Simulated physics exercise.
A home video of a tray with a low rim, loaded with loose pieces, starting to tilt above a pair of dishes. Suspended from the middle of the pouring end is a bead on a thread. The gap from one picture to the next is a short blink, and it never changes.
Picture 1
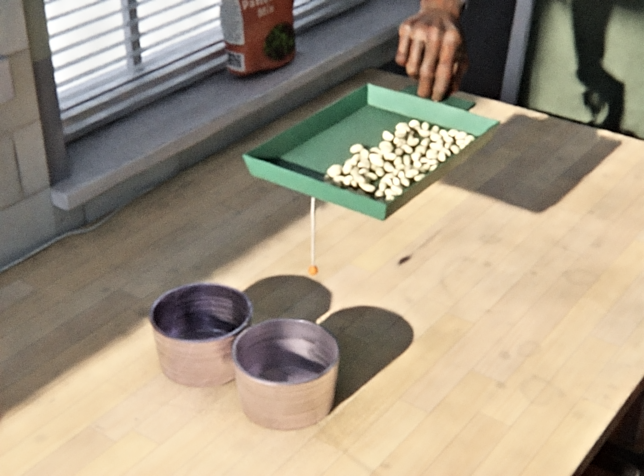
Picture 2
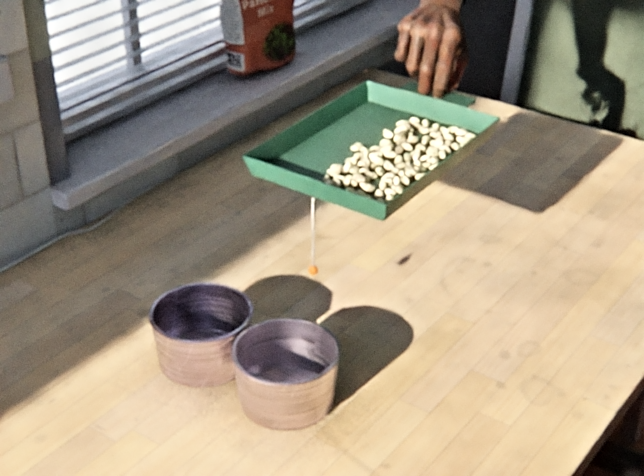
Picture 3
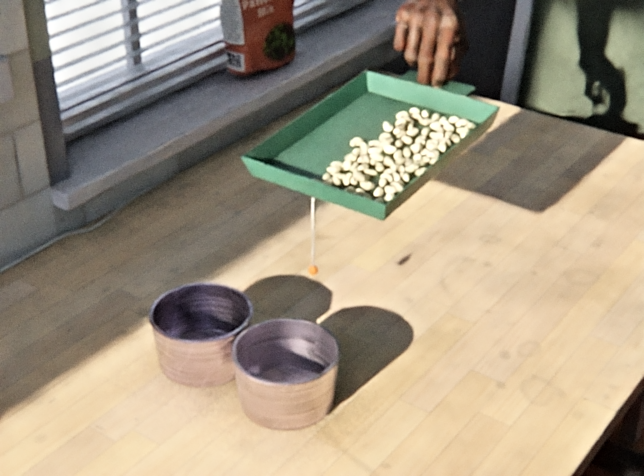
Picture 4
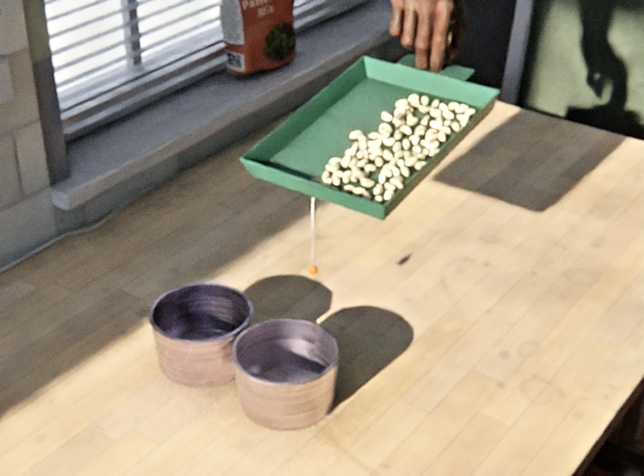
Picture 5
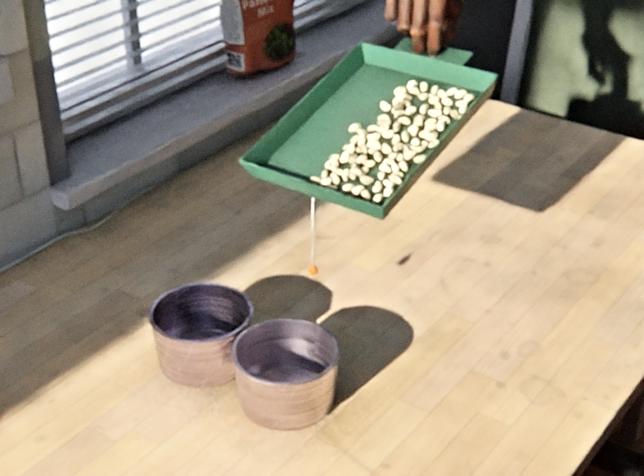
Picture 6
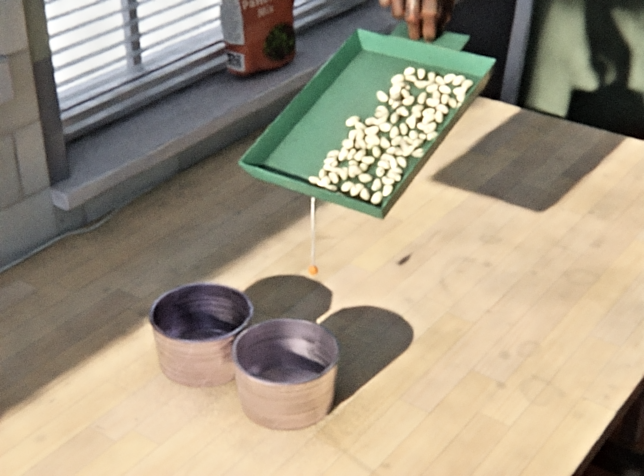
On a pale wooden tabletop beside a window with blinds, seen from above at an angle by a still camera, sunlight casts dark shadows. A green low-rimmed tray of white beans hangs over the table, a small orange bead on a thread beneath its near edge, with two purplish-brown dishes below to the left. A hand at the tray's far end raises it gradually, steepening the tray while the beans stay heaped toward its right side.
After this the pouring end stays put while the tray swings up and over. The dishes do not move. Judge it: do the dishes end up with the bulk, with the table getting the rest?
Looks like the dishes end up with a minority of it in the end.
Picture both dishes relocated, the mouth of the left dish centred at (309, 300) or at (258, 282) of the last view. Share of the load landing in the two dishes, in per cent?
Trial 1 around 40 percent, trial 2 around 90 percent.
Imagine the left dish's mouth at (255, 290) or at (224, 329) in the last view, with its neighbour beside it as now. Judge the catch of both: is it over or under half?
The first place gets the greater share, the second a lesser share.
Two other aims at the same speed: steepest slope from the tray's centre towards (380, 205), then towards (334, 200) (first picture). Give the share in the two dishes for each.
Well, 0 percent for one and then 10 percent for the other.
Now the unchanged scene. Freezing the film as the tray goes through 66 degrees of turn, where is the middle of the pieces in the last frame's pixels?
In the last view, the load is centred close to (325, 170).
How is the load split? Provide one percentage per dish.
For the left dish 10 %, for the right dish 20 %.
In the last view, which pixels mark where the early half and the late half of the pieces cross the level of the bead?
First near (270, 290), later near (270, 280).
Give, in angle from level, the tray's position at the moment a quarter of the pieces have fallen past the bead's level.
Roughly 105 degrees of turn.
Just after the last frame, tray tipped steeply; every one on the tray.
A moment on, tray tipped past a quarter turn; roughly half on the tray; just a few in the right dish; about a tenth outside both; roughly a third in the air.
Further on, tray tipped past a quarter turn; roughly a quarter in the right dish; about a tenth in the left dish; roughly two thirds outside both.
When it is over, tray tipped past a quarter turn; roughly a quarter in the right dish; about a tenth in the left dish; roughly two thirds outside both.
